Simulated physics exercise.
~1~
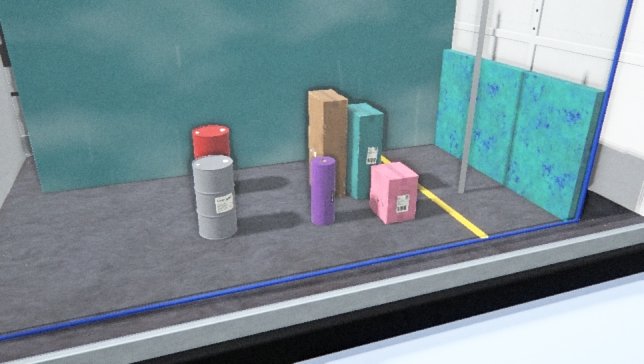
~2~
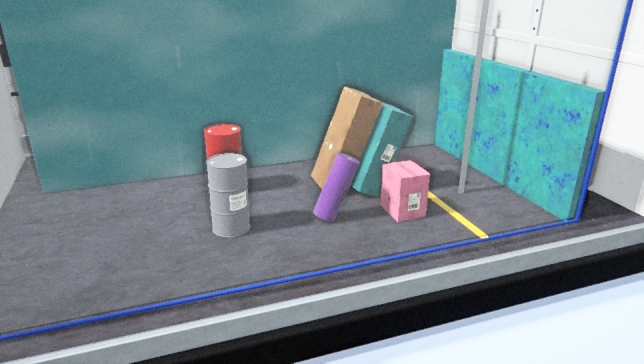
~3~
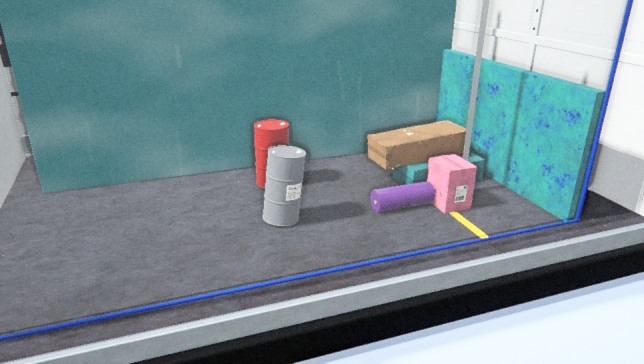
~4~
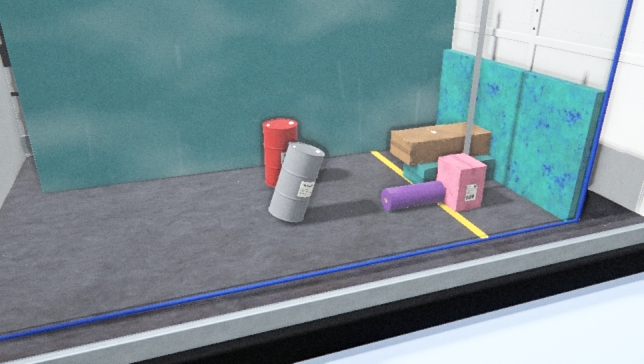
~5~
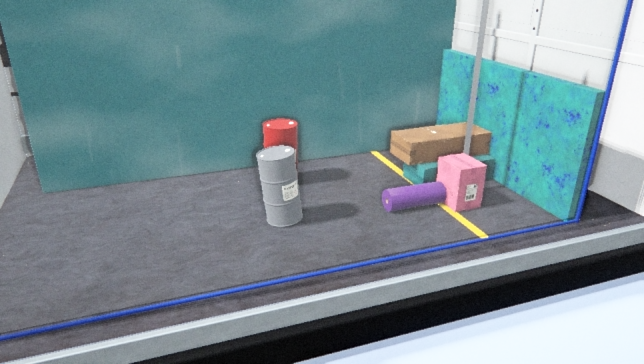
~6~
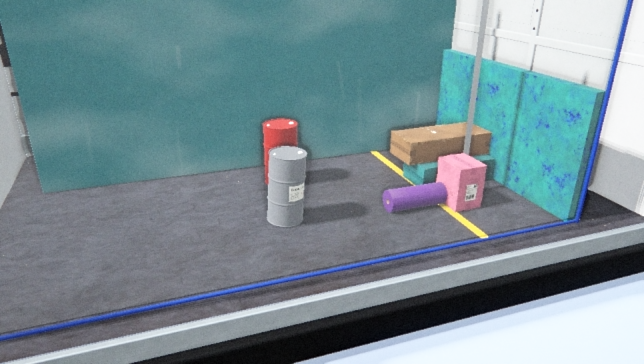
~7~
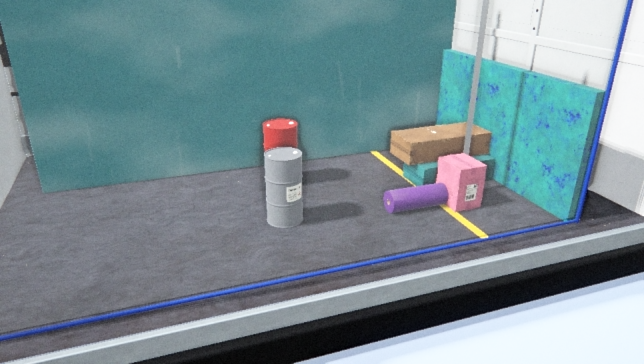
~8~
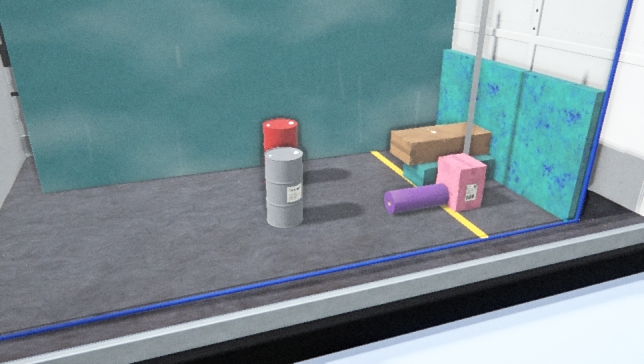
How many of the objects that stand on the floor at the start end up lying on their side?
Three of them end up lying on their side, namely the brown tall box, the teal tall box and the purple roll.
